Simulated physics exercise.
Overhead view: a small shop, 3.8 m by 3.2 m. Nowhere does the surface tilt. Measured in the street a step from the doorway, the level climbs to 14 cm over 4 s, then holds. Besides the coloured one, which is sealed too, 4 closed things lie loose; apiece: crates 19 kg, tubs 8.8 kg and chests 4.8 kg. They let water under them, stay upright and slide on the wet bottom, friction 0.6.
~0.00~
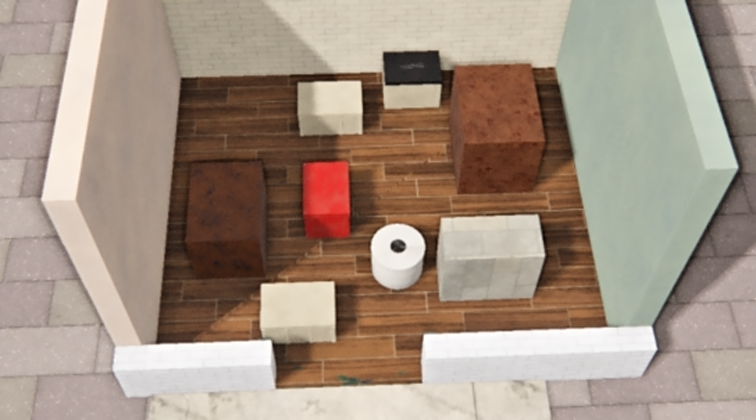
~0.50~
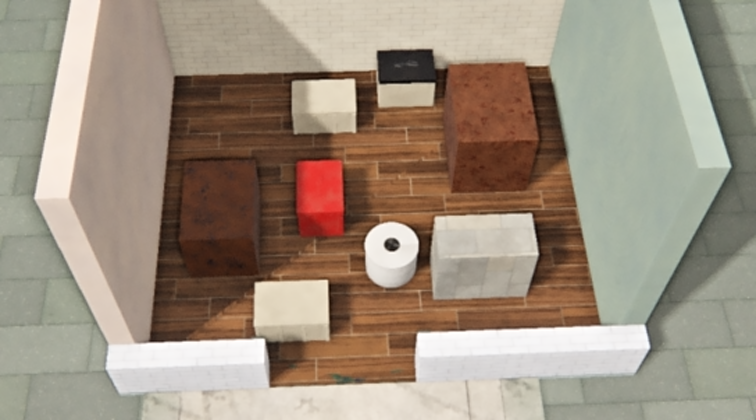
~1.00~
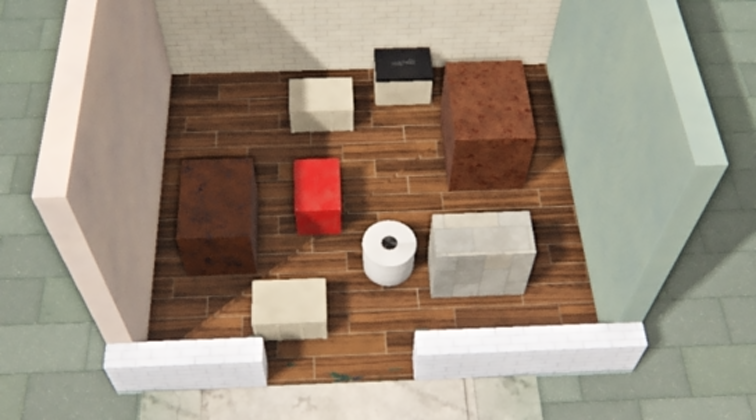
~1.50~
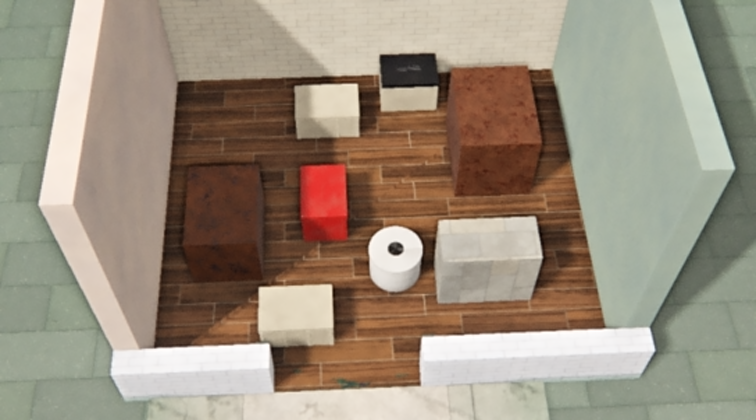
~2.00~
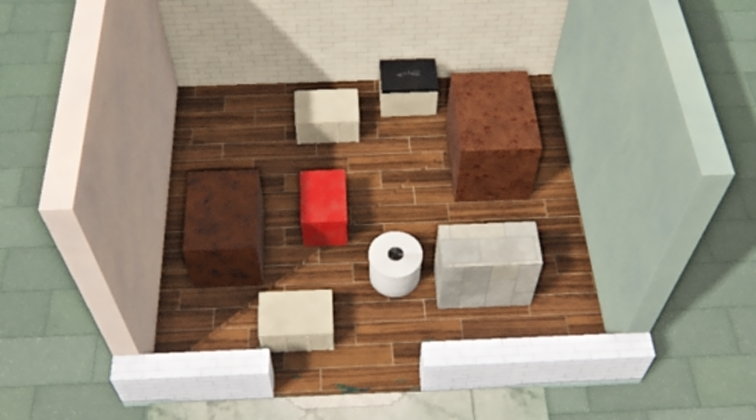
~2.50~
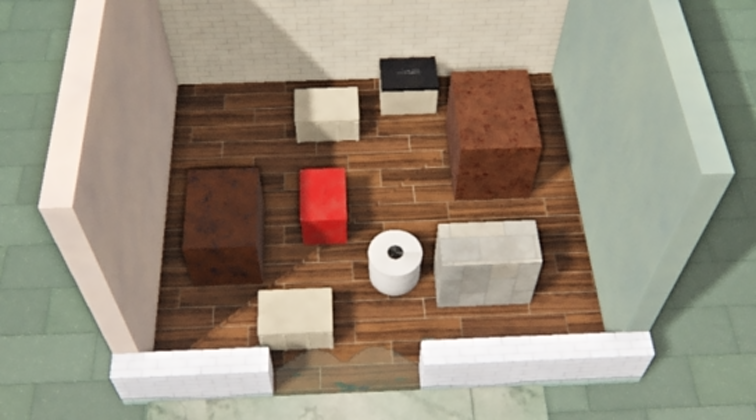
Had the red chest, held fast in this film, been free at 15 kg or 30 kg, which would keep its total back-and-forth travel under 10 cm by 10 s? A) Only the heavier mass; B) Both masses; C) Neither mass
Option B: Both masses.
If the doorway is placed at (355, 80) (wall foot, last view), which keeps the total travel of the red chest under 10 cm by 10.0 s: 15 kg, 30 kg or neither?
In that case the lower weight is enough.
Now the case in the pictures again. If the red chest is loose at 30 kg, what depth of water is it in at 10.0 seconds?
Close to 4 cm deep.
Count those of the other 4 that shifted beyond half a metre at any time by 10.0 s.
Answer: 1.
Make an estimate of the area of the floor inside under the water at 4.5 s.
Roughly 2.5 m2 of it is wet.
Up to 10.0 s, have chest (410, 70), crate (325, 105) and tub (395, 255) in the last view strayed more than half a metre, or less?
First below the mark, second below the mark, third above the mark.
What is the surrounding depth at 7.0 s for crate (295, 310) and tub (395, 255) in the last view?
First about 6 cm, second about 6 cm.
After 3.5 s the red chest would be 0 cm from its start with 15 kg and 0 cm from its start with 30 kg; 0 cm of water round it then.
After 4.5 s the red chest would be 0 cm from its start with 15 kg and 0 cm from its start with 30 kg; 2 cm of water round it then.
After 7.0 s the red chest would be 0 cm from its start with 15 kg and 0 cm from its start with 30 kg; 3 cm of water round it then.
After 10.0 s the red chest would be 0 cm from its start with 15 kg and 0 cm from its start with 30 kg; 4 cm of water round it then.
